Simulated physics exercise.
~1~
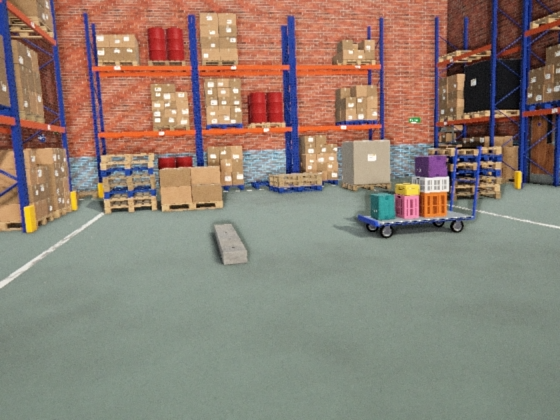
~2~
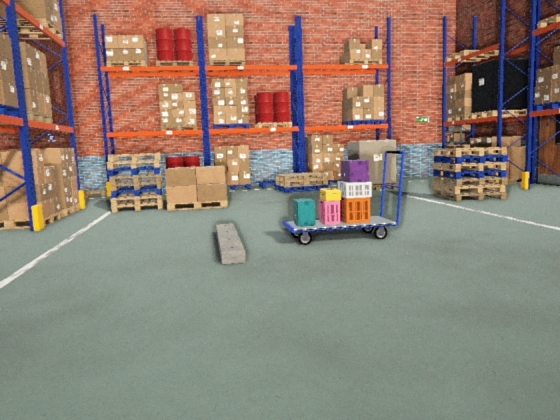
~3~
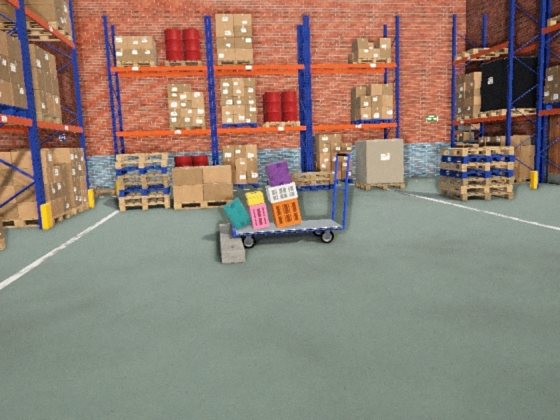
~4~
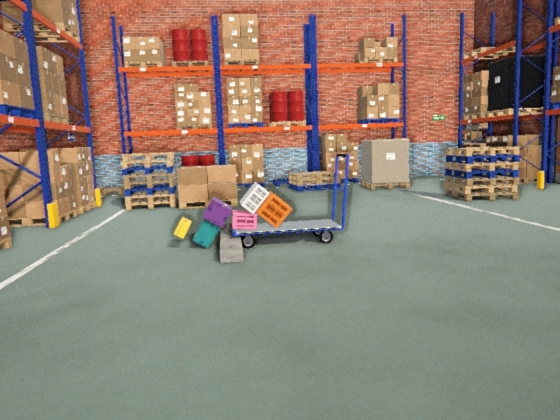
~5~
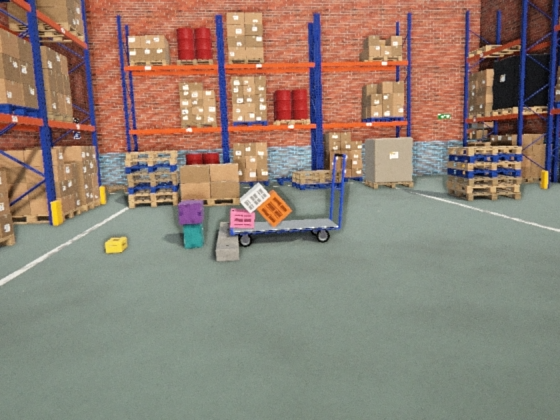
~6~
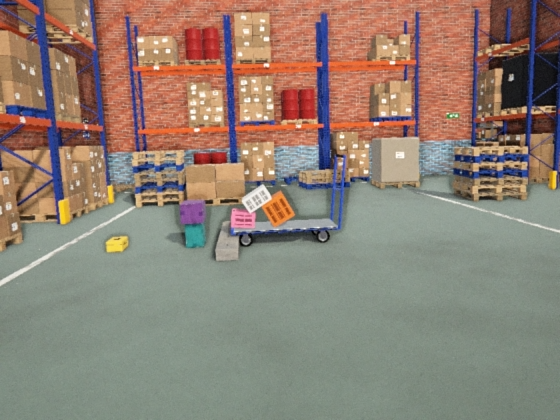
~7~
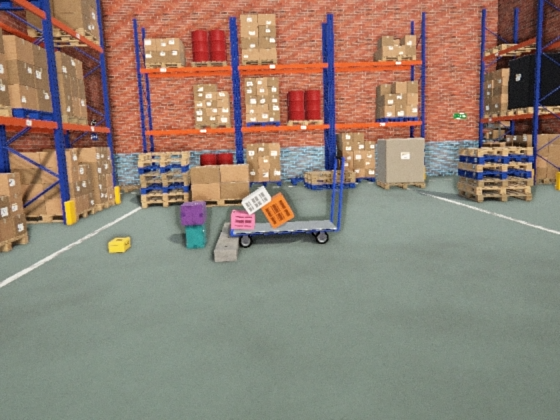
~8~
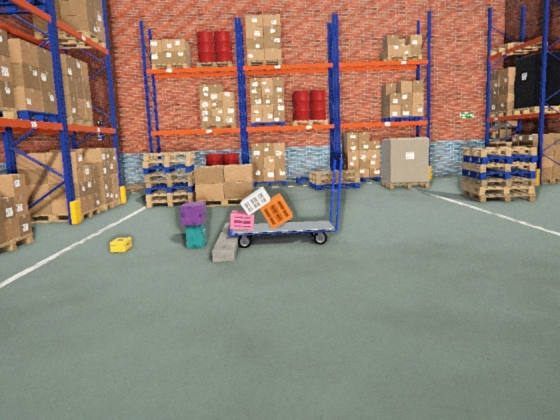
In a warehouse with a red brick wall and tall racks of boxes, seen from the front across a green floor, a blue platform trolley carries a small stack of teal, yellow, pink, white, orange and purple crates and boxes. It rolls left toward a low grey kerb and stops against it, and the load tips forward. The yellow, purple and teal pieces tumble over the front edge, the yellow one landing farthest left. The purple piece comes to rest on the upturned teal one beside the kerb, while the pink, white and orange crates stay toppled on the deck.
